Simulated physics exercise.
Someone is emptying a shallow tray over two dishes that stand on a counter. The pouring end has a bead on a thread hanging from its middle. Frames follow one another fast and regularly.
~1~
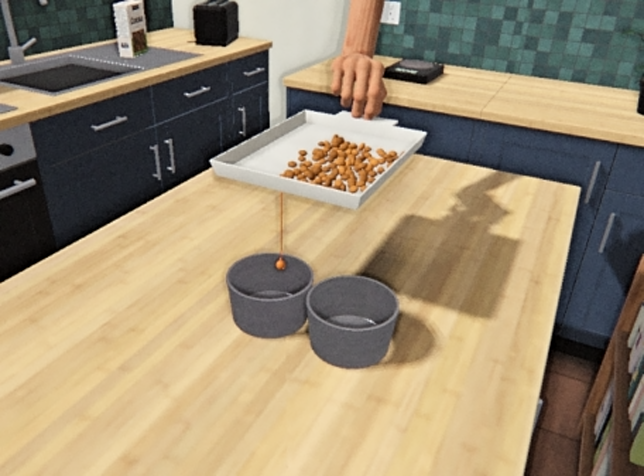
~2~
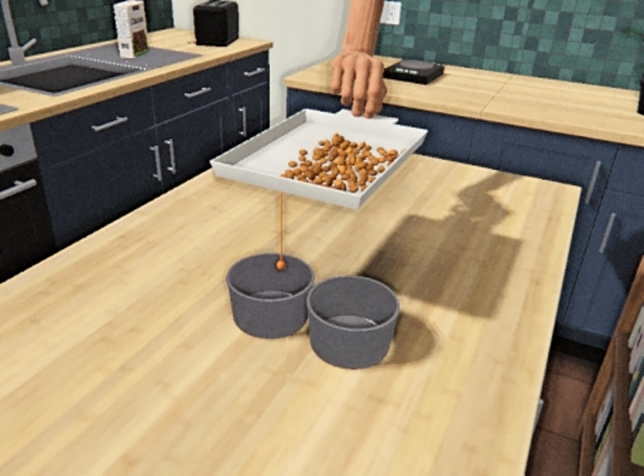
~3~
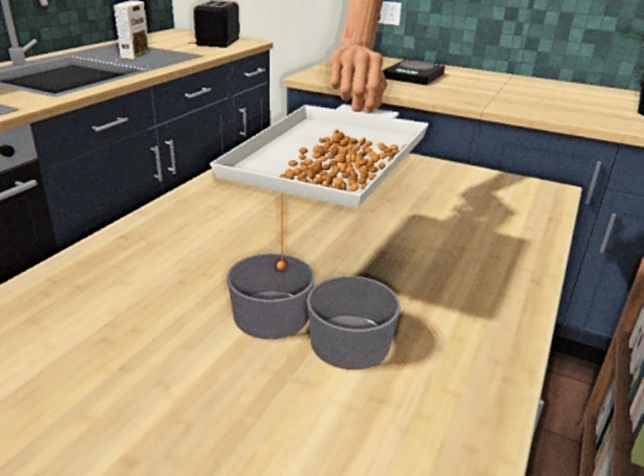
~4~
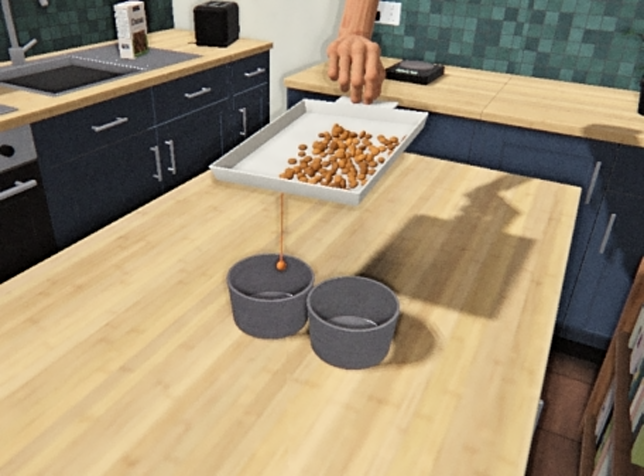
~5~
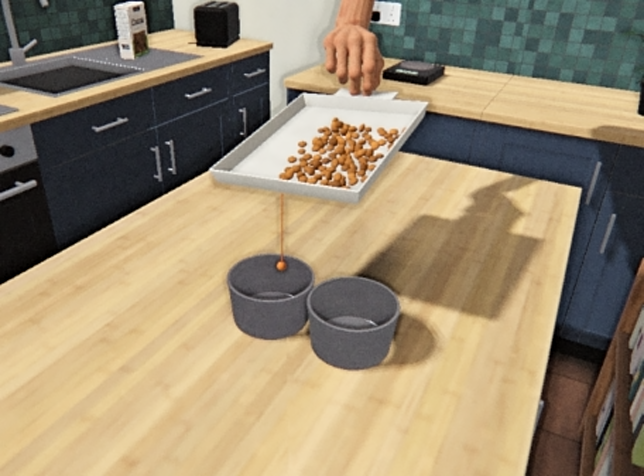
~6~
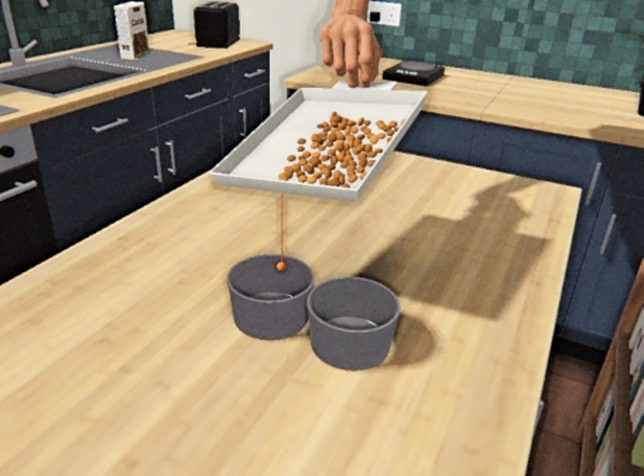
A white tray of brown kibble, held by a hand at its far edge, slowly tilted a little toward its near left corner above two grey dishes, while the kibble barely shifted and the hanging bead stayed still.
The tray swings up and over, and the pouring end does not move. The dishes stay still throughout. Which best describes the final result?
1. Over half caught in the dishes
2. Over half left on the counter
(2) Over half left on the counter.
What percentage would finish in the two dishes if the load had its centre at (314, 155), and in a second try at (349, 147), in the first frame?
Close to 30 %, followed by close to 20 %.
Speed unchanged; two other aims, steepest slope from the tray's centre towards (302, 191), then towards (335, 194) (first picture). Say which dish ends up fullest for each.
It would be the right-side one to begin with, and after that the right-side one.
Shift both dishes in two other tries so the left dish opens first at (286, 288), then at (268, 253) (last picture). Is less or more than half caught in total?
Taking them in turn, it's short of half and then short of half.
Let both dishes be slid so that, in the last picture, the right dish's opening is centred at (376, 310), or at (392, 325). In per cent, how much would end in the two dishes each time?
About 0 and 0 per cent respectively.
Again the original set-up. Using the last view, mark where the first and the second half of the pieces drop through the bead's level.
Starting near (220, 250), moving on to near (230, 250).
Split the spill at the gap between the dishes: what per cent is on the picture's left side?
I'd put it at around 100 per cent.
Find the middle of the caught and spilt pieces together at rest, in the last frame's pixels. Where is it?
The centre ends up roughly at (215, 302).
Just after the last frame, tray tipped steeply; almost all on the tray; just a few in the air.
A moment on, tray tipped right over; roughly half on the tray; about a tenth in the left dish; roughly a quarter outside both; roughly a quarter in the air.
Further on, tray tipped past a quarter turn; roughly a quarter in the left dish; the larger part outside both.
When it is over, tray tipped past a quarter turn; not one in the right dish; roughly a quarter in the left dish; the larger part outside both.
